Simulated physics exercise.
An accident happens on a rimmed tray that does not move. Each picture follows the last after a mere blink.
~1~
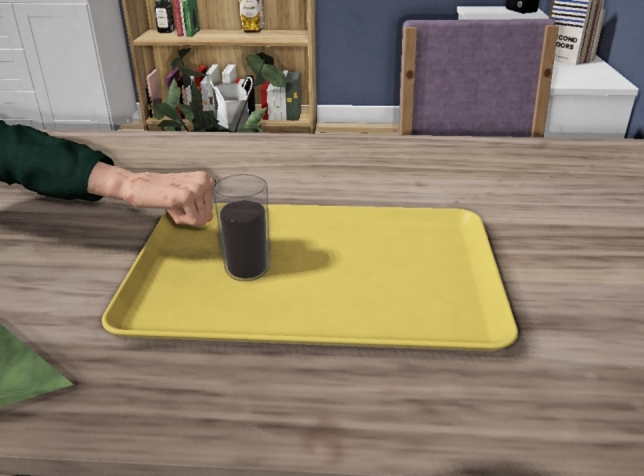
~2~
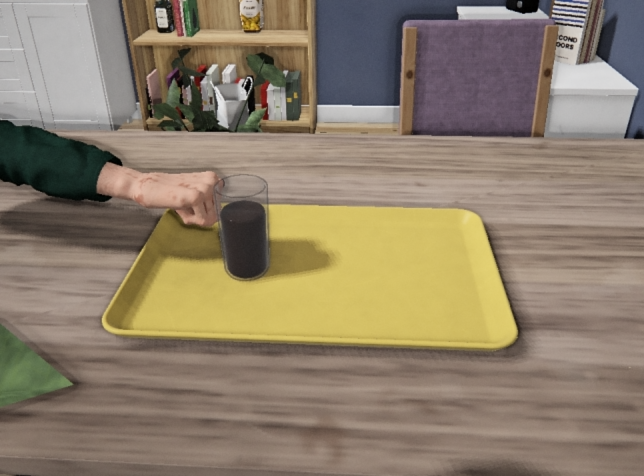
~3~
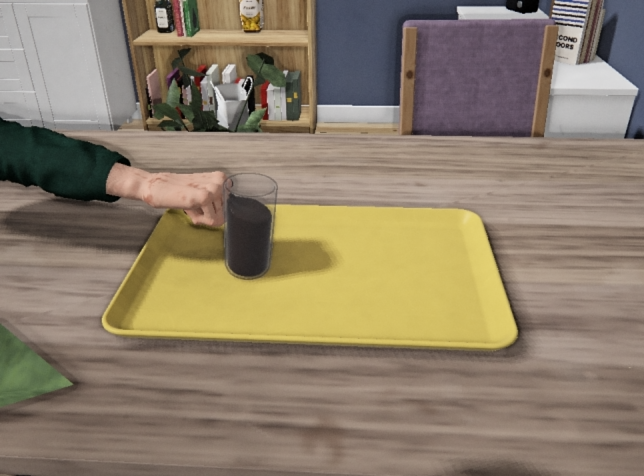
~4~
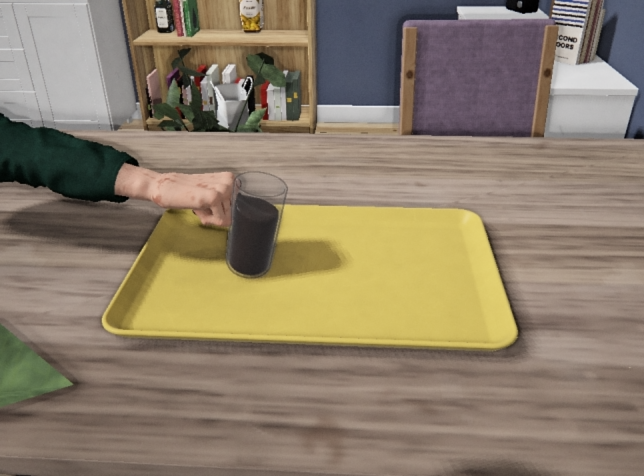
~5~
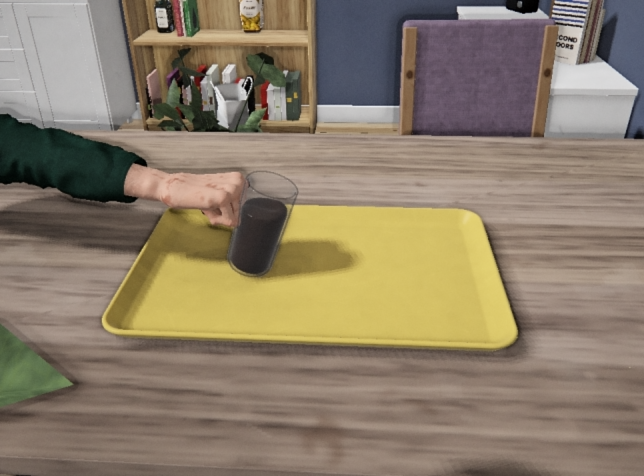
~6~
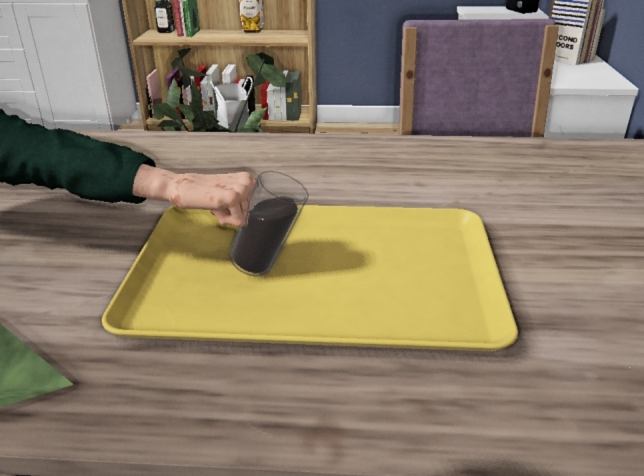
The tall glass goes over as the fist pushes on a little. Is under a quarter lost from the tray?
No.
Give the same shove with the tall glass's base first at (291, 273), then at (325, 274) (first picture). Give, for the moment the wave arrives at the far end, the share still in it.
Roughly 75 percent in the first spot and 85 percent in the second.
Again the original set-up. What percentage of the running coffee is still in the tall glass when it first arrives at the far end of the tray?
At that moment the tall glass holds around 70 per cent.
A moment on, the tall glass is falling and 100 per cent is in the glass, 0 on the tray and 0 above or beyond its rim.
Next, the tall glass lies on its side and 83 per cent is in the glass, 13 on the tray and 5 above or beyond its rim.
Then the tall glass lies on its side and 49 per cent is in the glass, 42 on the tray and 10 above or beyond its rim.
Later the tall glass lies on its side and 26 per cent is in the glass, 41 on the tray and 33 above or beyond its rim.
At rest 67 per cent is held by tray and glass, 33 is off the tray.
